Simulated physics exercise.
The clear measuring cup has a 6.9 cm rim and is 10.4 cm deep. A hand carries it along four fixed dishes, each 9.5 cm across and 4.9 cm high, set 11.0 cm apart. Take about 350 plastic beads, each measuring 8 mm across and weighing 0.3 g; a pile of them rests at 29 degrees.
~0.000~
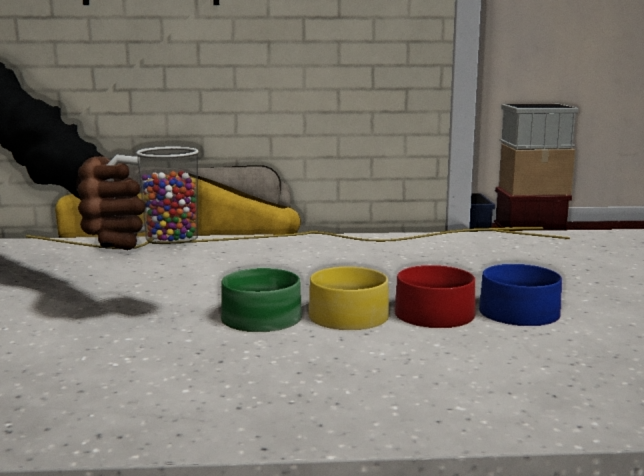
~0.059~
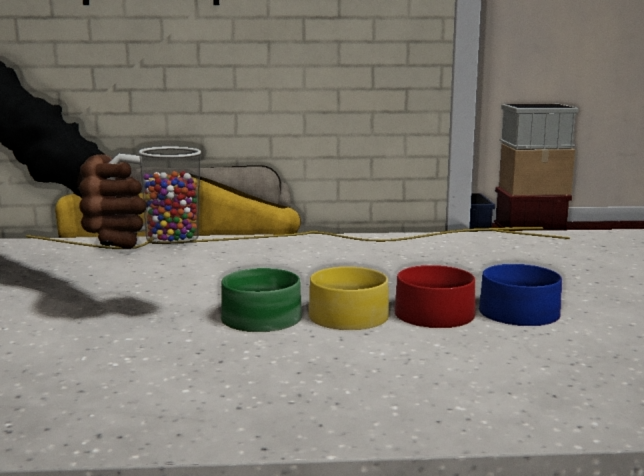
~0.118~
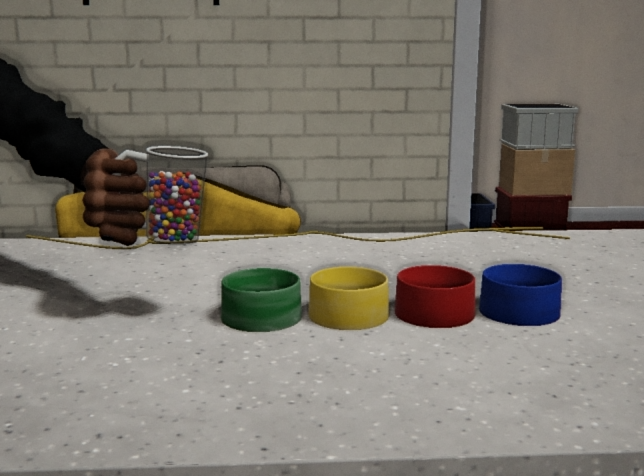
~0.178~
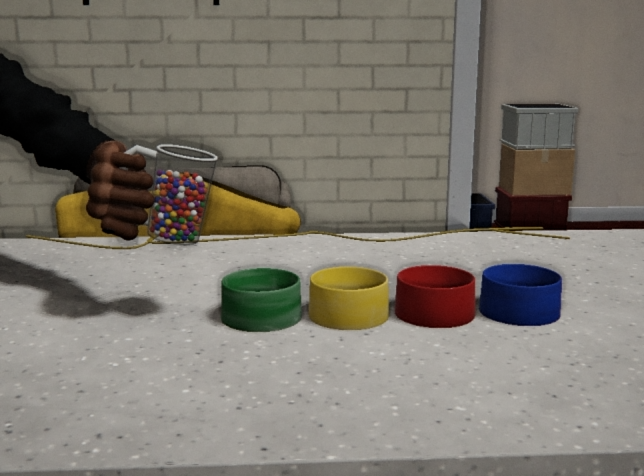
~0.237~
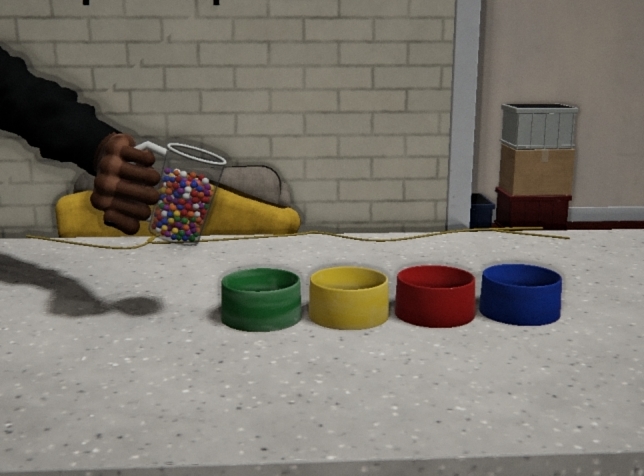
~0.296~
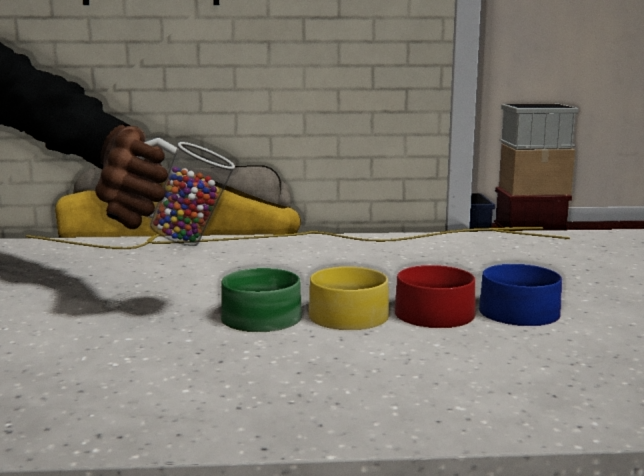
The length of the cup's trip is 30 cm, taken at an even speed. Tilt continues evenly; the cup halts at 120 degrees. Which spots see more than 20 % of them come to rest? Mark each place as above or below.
Marks: Red below, blue below, green below, yellow above, counter below.
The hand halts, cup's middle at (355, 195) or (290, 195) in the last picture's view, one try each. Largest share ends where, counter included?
The biggest share goes to yellow first, then to yellow.
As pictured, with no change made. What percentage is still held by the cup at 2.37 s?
Reading: Approx. 0 %.
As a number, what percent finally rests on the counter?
Around 0 percent, I'd guess.
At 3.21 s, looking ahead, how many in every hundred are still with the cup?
It should be near 0 per cent.
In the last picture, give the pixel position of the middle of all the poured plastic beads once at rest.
In the last view, approximately (354, 298).
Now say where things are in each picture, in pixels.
The first picture shows cup at (170, 195), tilt 0 degrees, lip at (197, 152), moved 0.0 cm; middle of the pieces at (172, 203); green dish at (261, 280); yellow dish at (349, 279); red dish at (436, 277); blue dish at (522, 275).
The second picture shows cup at (171, 195), tilt 1 degrees, lip at (199, 153), moved 0.1 cm; middle of the pieces at (173, 203).
The third picture shows cup at (175, 195), tilt 6 degrees, lip at (207, 155), moved 0.6 cm; middle of the pieces at (176, 203).
The fourth picture shows cup at (180, 195), tilt 12 degrees, lip at (216, 159), moved 1.2 cm; middle of the pieces at (180, 203).
The fifth picture shows cup at (185, 195), tilt 18 degrees, lip at (225, 163), moved 1.8 cm; middle of the pieces at (184, 203).
The sixth picture shows cup at (190, 195), tilt 24 degrees, lip at (233, 167), moved 2.4 cm; middle of the pieces at (188, 203); green dish at (261, 280); yellow dish at (349, 279); red dish at (436, 277); blue dish at (522, 275). Its pace works out near 100 degrees a second; the hand travels 10 cm a second.
After 1.54 s, tilt 120 degrees; cup holds 5 %, yellow 90 %.
Then, at 2.37 s, tilt 120 degrees; cup holds 0 %, yellow 100 %.
After 3.21 s, tilt 120 degrees; cup holds 0 %, yellow 100 %.
By 3.5 s all is still; red 0 %, blue 0 %, green 0 %, yellow 100 %, counter 0 %.
